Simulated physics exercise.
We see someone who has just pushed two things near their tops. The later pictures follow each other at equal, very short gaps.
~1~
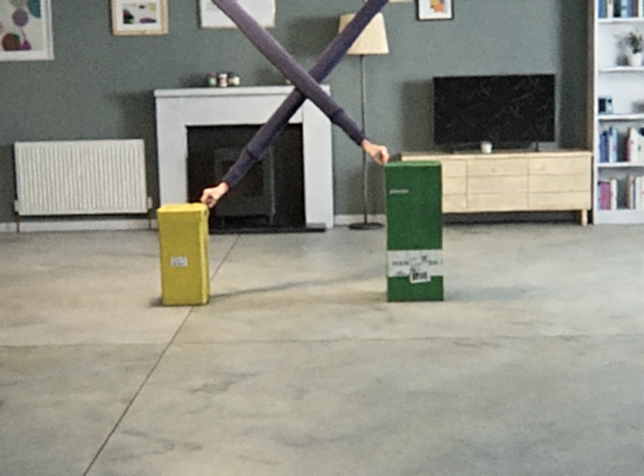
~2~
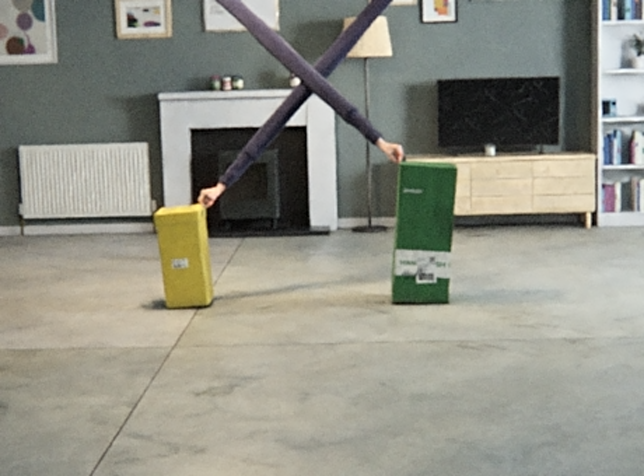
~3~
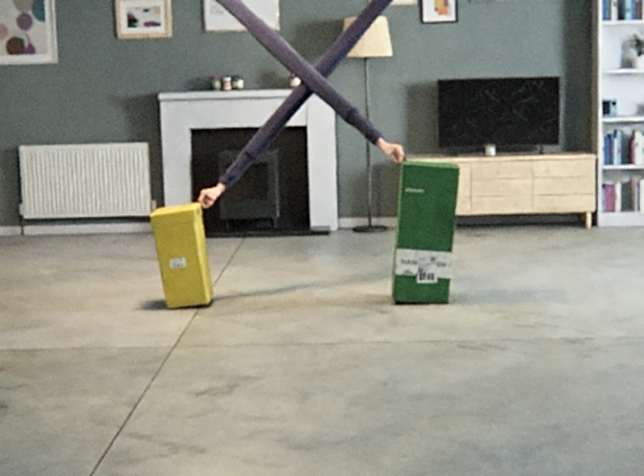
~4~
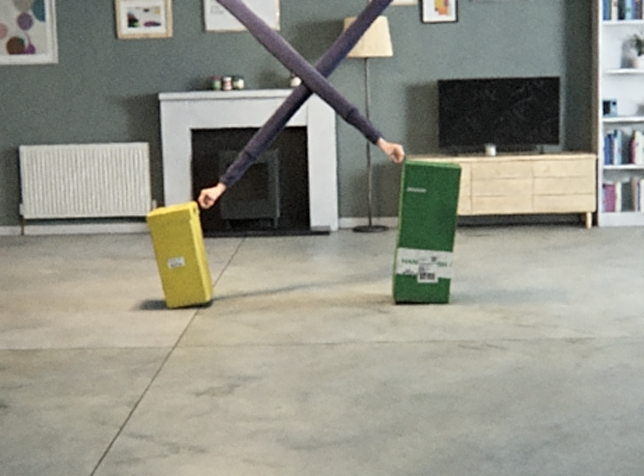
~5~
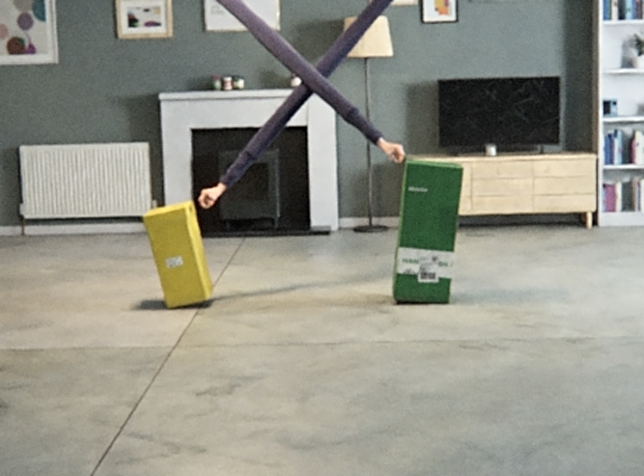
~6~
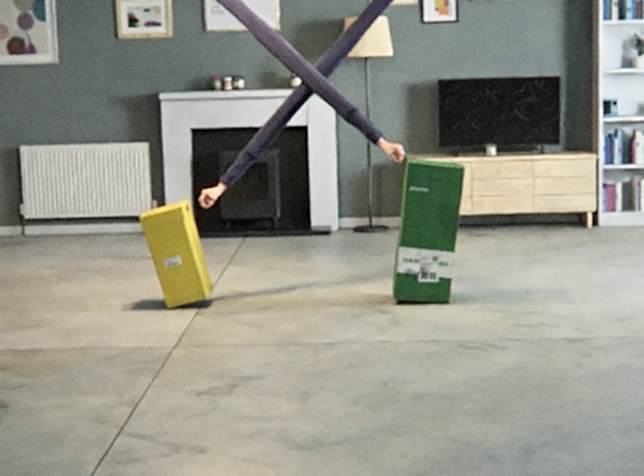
Crossed arms pushing the tops of two upright boxes, the yellow one leaning left and the green one tilting slightly right.
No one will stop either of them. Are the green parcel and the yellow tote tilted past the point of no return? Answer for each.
As it turns out, the green parcel returns to its base; the yellow tote goes down on its side.
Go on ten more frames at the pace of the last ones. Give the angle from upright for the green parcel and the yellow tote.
It would show 6° and 30°.
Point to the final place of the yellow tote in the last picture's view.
Roughly at (121, 285).
Then, 0.22 s later than the last frame, green parcel 5° off upright near (425, 231); yellow tote 33° off upright near (160, 254).
Then, 0.40 s later than the last frame, green parcel 4° off upright near (414, 231); yellow tote 56° off upright near (141, 262).
Then, 0.52 s later than the last frame, green parcel 3° off upright near (415, 232); yellow tote on its side near (124, 279).
When it is over, the green parcel settles on its feet, near (419, 233); the yellow tote topples, near (121, 285).
